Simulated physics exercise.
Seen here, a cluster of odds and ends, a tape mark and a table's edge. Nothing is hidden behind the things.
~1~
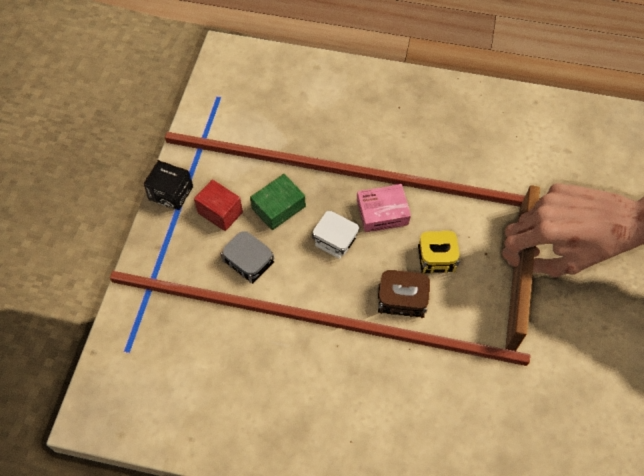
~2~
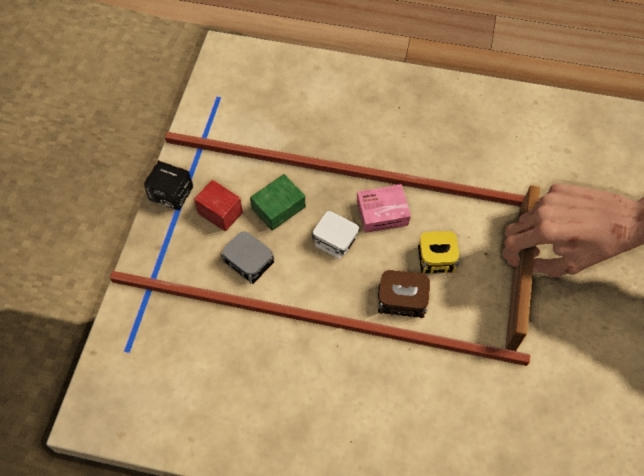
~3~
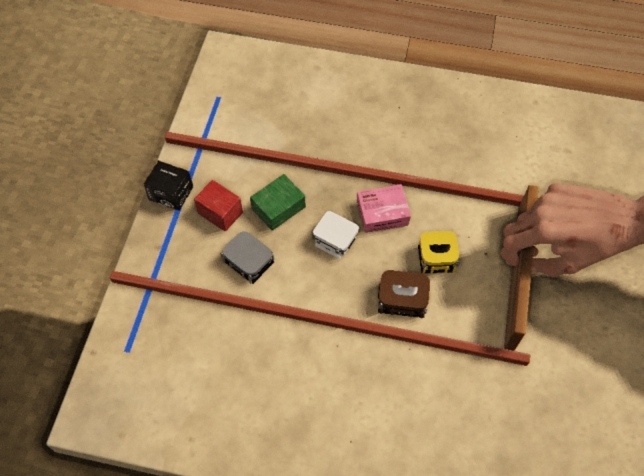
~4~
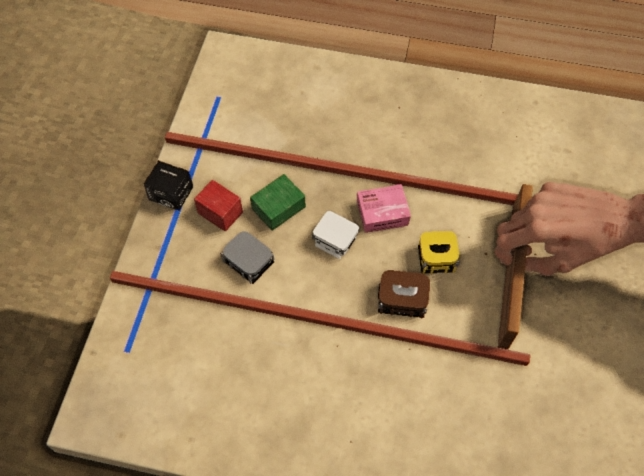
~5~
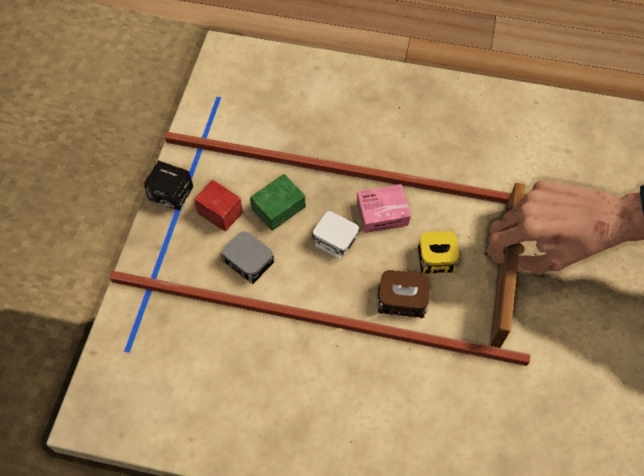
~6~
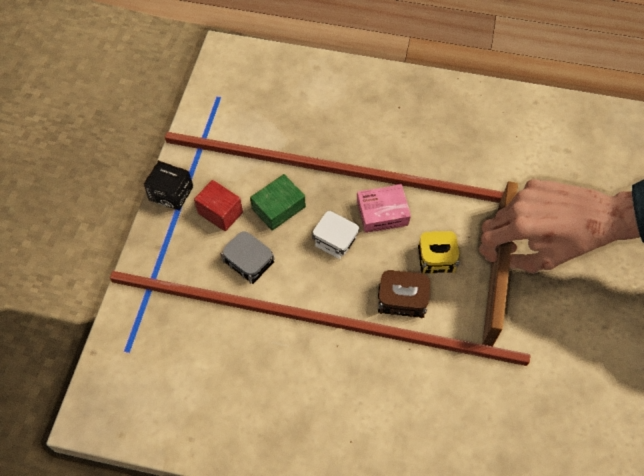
The clip opens on a hand holding a wooden board upright at the right end of two red rails, with eight small colored objects scattered between them and a blue line at left. The hand then slides the board a short way left, while the objects stay still.
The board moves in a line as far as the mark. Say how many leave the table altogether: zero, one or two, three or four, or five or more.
The number that fall off is five or more.
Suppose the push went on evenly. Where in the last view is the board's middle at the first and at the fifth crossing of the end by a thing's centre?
At (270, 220) for the first, at (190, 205) for the fifth.
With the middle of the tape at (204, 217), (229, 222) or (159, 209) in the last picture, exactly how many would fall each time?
The counts: 2, 1 and 6.
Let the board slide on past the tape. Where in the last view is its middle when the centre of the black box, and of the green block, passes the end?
About (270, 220), and (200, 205) for the other.
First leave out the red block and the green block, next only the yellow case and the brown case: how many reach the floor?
First 3, then 3.
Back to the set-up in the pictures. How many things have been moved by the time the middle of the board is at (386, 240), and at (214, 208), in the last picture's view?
First 4, then 8.
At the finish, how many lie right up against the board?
That makes 3.
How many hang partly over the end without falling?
The number is 2.
Soon after, none off yet; black box at rest near (169, 186); red block at rest near (219, 206); grey case at rest near (248, 257).
By the end, the number that fall off is five or more; fallen, white case, green block, grey case, red block and black box.
